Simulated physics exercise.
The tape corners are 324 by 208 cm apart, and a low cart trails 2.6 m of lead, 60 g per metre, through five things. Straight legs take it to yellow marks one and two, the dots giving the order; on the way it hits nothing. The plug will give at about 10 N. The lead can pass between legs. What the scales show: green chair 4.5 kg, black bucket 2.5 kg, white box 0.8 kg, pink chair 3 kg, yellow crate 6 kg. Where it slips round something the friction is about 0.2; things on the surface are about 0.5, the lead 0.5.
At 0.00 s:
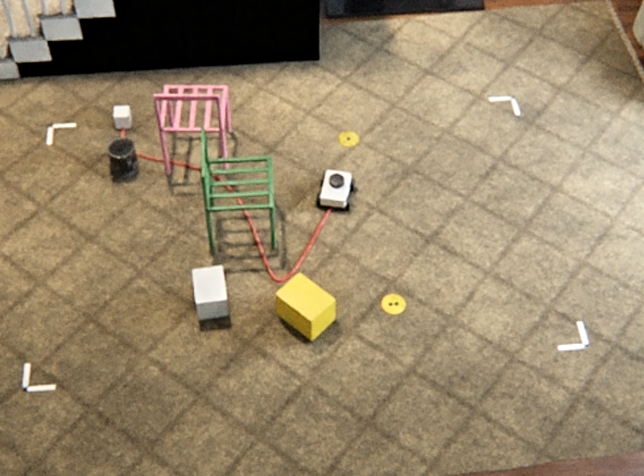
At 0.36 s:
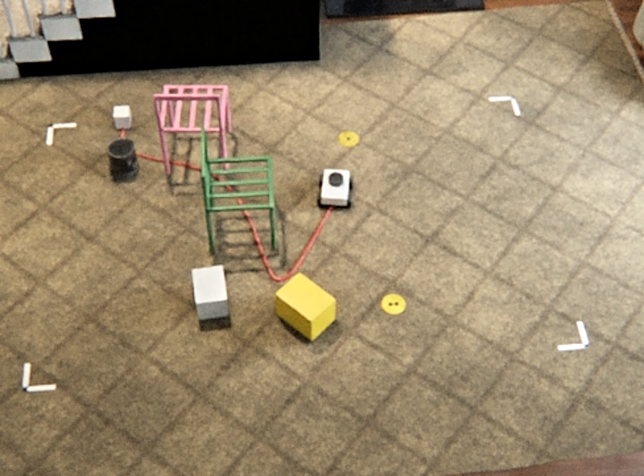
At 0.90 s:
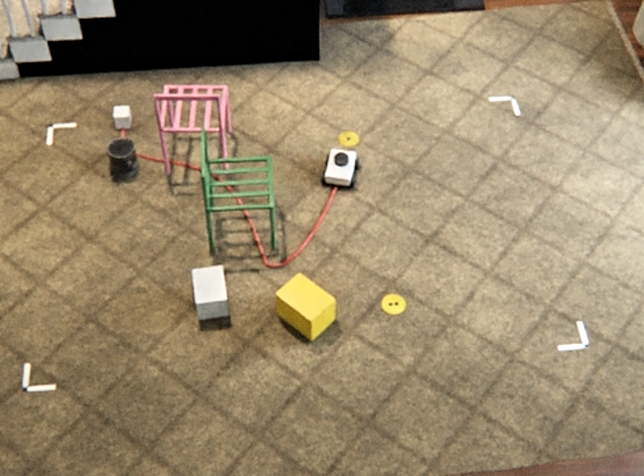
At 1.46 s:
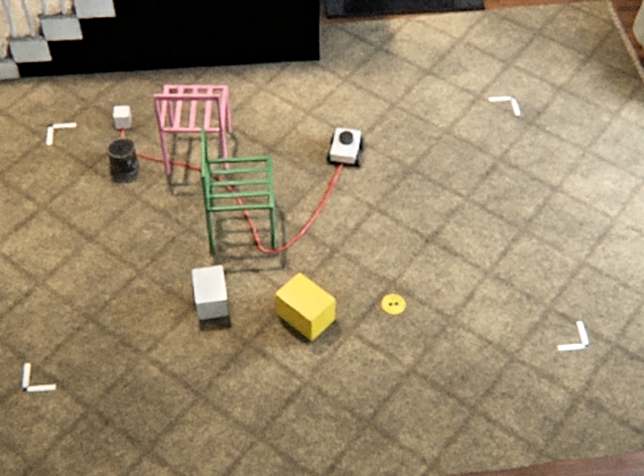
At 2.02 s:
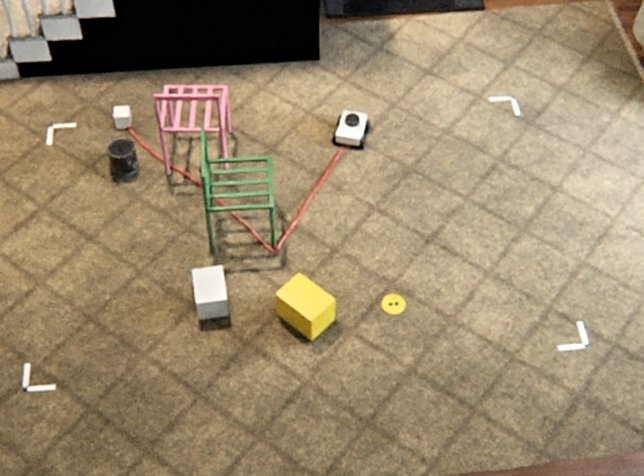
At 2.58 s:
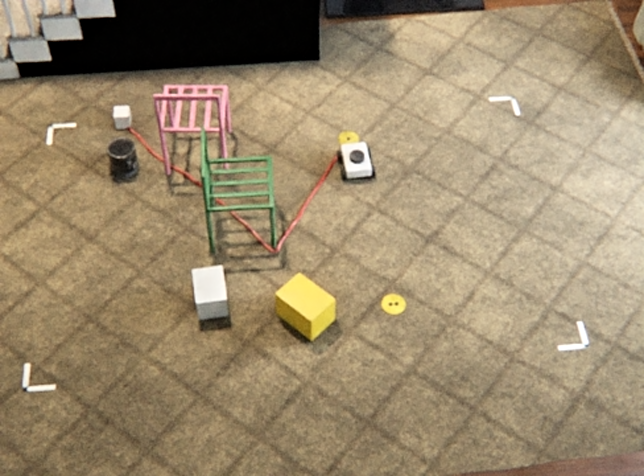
On a tiled floor, a small white cart pulls a red cord upward, then backs down slightly.
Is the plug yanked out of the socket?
The plug will survive the trip.
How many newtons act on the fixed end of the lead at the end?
It ends up near 0 N.
By 3.5 s, cart at (364, 196), lead slack at the fixed end; nothing else has moved.
By 4.4 s, cart at (374, 233), lead slack at the fixed end; nothing else has moved.
By 5.2 s, cart at (385, 272), lead slack at the fixed end; nothing else has moved.
By 6.1 s, cart at (393, 303), lead slack at the fixed end; nothing else has moved.
By 6.5 s, cart at (393, 303), lead slack at the fixed end; nothing else has moved.
